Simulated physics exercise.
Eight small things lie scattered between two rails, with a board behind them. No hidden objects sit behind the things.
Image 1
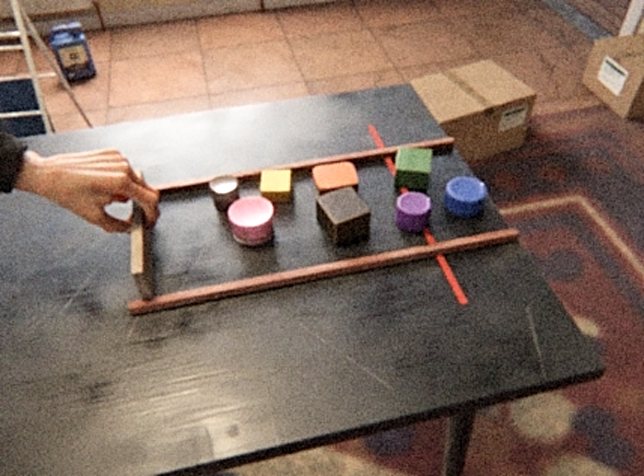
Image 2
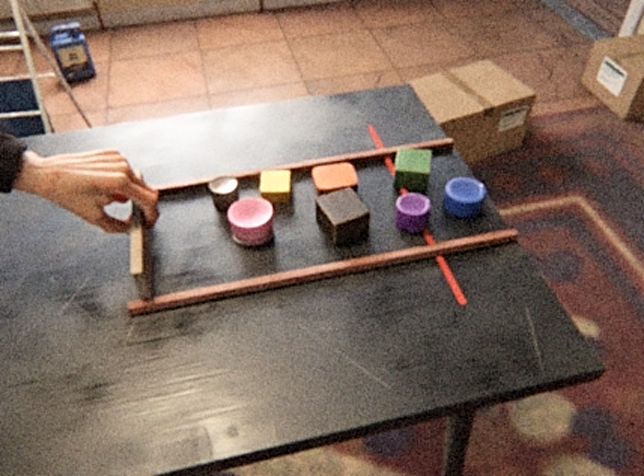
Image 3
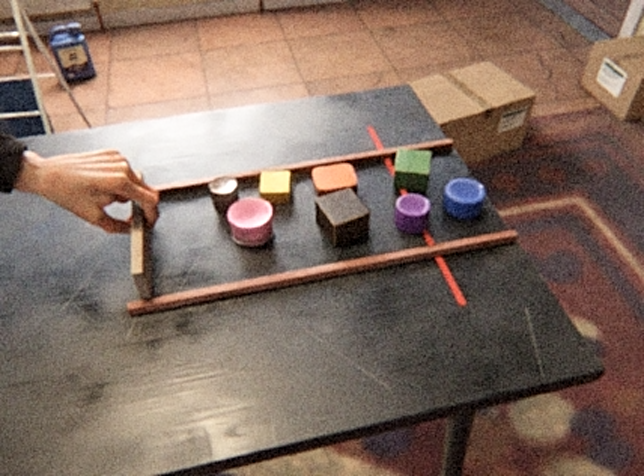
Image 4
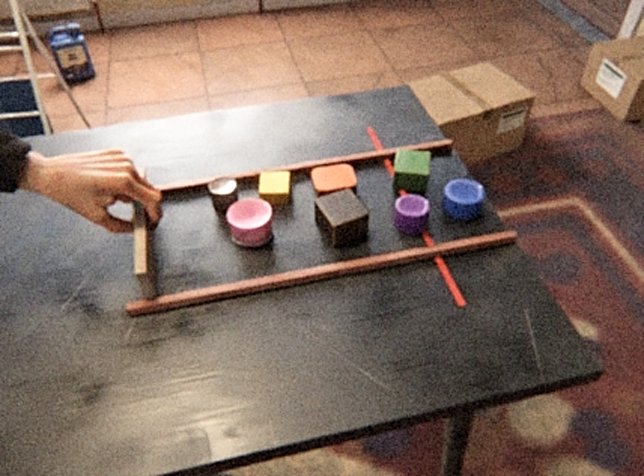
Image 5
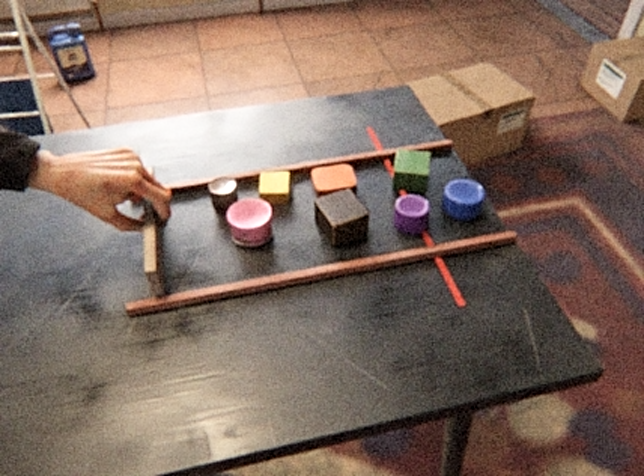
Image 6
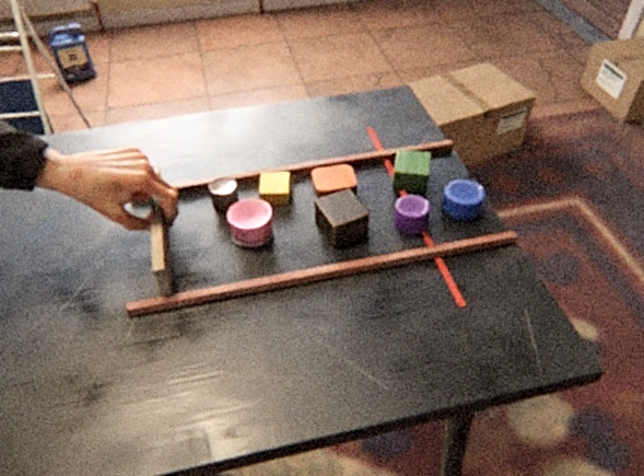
Wooden board held by a hand sliding slightly right between two rails on a black table, small colourful objects ahead staying still.
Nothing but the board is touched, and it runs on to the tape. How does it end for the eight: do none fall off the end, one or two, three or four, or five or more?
It ends with one or two off the end.
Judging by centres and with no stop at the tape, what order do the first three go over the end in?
Earliest first: The green block, then the orange case, then the blue lid.
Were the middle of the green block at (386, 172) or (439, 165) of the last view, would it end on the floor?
The green block drops away, then drops away.
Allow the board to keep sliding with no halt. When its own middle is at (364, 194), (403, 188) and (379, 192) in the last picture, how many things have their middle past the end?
By position: 0 / 1 / 1.
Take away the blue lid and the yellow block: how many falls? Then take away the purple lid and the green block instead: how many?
The count is 0 in one try and 0 in the other, in that order.
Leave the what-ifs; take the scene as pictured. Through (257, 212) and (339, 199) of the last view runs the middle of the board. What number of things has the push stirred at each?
Counts: 3 / 7.
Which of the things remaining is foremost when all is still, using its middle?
The one you want is the orange case.
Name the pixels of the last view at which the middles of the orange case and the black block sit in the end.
Approximately (467, 170) for one, approximately (448, 209) for the other.
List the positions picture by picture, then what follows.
The first picture shows blue lid (465, 197); green block (413, 168); purple lid (413, 212); board (142, 231); tape (410, 200).
The second picture shows green block (412, 169); black block (342, 216).
The third picture shows purple lid (412, 214); pink tin (252, 223).
The fourth picture shows blue lid (463, 199); brown tub (224, 194).
The fifth picture shows green block (411, 171); board (154, 230).
The sixth picture shows blue lid (463, 200); green block (412, 171); purple lid (412, 215); board (161, 229); tape (408, 202).
Soon after, none off yet; blue lid at rest near (463, 200); green block at rest near (412, 171); purple lid at rest near (412, 215).
Then, none off yet; blue lid at rest near (463, 200); green block moved about its own width near (437, 169); purple lid moved about its own width near (437, 220).
At rest, the number that fall off is one or two; fallen, green block.
